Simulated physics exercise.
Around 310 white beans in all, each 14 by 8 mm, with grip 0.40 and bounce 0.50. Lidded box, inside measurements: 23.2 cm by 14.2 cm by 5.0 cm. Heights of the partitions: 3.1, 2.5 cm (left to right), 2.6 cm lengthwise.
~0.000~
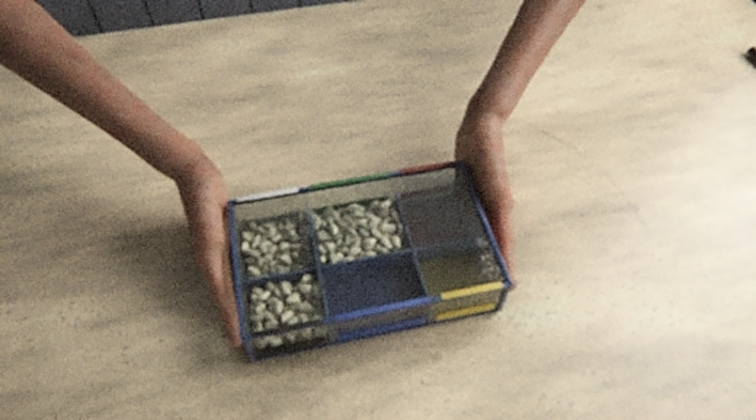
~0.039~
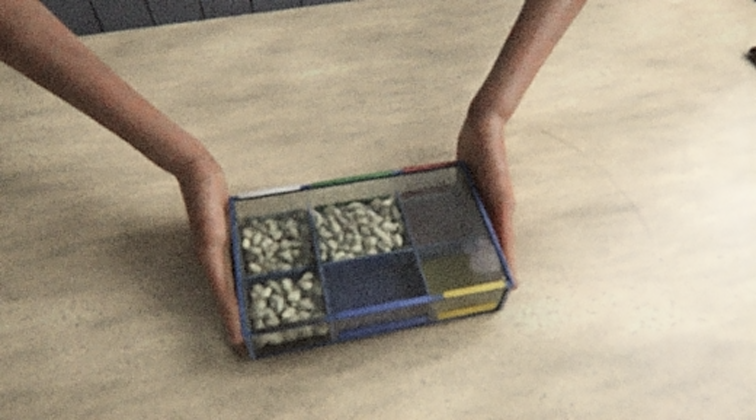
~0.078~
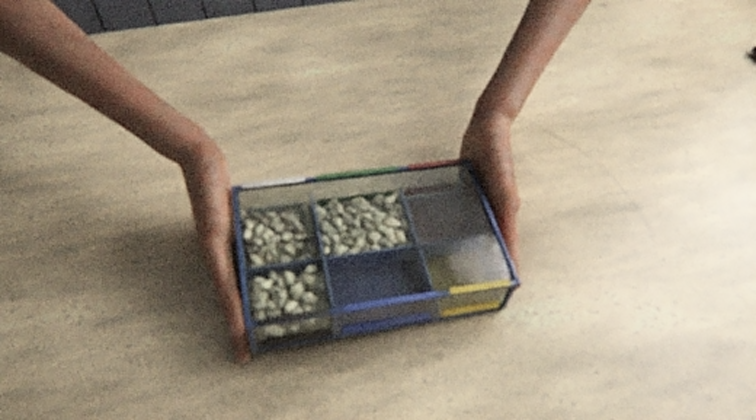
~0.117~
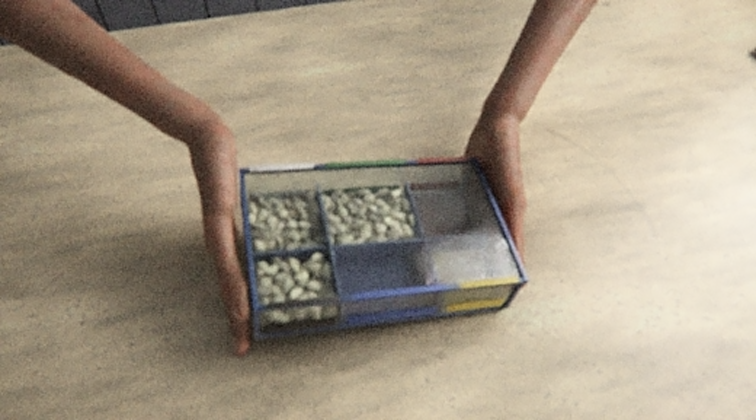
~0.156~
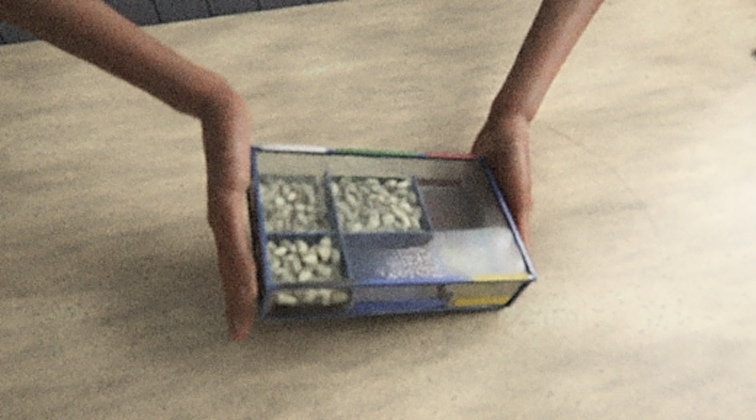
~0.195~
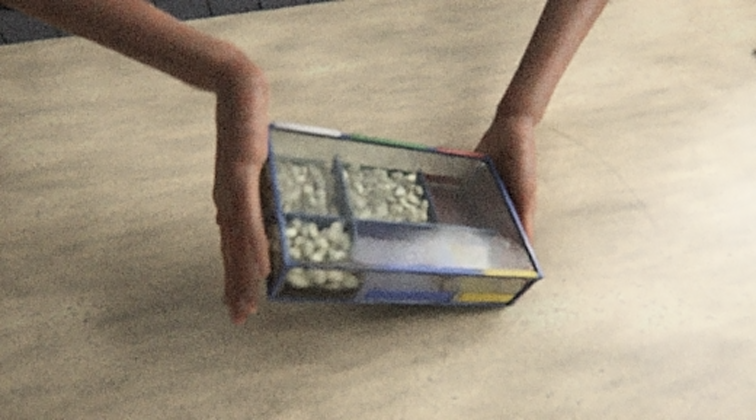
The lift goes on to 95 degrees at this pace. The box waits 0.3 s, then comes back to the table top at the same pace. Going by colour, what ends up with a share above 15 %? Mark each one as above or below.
Marked: Red compartment above; blue compartment below; green compartment below; yellow compartment above; white compartment below; black compartment below.
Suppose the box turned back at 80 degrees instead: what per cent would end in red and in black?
Shares after the change: Red 40, black 10, per cent.
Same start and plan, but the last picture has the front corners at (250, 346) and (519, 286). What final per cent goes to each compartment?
By the end, red has 0%, blue has 30%, green has 5%, yellow has 0%, white has 5% and black has 60%.
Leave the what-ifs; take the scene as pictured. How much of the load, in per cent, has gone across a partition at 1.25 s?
Roughly 90 per cent.
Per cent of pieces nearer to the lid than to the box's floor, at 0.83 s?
Roughly 60 percent of the pieces.
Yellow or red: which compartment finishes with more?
That would be the red compartment.
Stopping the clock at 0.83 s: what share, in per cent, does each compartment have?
Red = 45, blue = 5, green = 10, yellow = 15, white = 10, black = 10 (per cent).
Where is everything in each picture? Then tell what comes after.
Box tilt 0 degrees, front corners at (245, 336) and (507, 283); green 45 %, white 30 %, black 30 %, in the first frame.
Box tilt 1 degrees, front corners at (246, 333) and (509, 283), in the second frame.
Box tilt 5 degrees, front corners at (250, 323) and (514, 281), lowest corner right back, in the third frame.
Box tilt 10 degrees, front corners at (258, 307) and (522, 279), lowest corner right back, in the fourth frame.
Box tilt 17 degrees, front corners at (271, 285) and (531, 276), lowest corner right back, in the fifth frame.
Box tilt 24 degrees, front corners at (289, 262) and (538, 275), lowest corner right back; green 45 %, white 30 %, black 30 %. Its pace works out near 180 degrees a second, in the sixth frame.
Then, at 0.83 s, tilt 95 degrees; red 45 %, blue 5 %, green 10 %, yellow 15 %, white 10 %, black 10 %.
Then, at 1.25 s, tilt 53 degrees; red 55 %, blue 5 %, green 10 %, yellow 25 %, white 5 %.
After 1.76 s, tilt 0 degrees; red 55 %, blue 5 %, green 10 %, yellow 25 %, white 5 %.
In the end, at 2.2 s, red 55 %, blue 5 %, green 10 %, yellow 25 %, white 5 %, black 0 %.
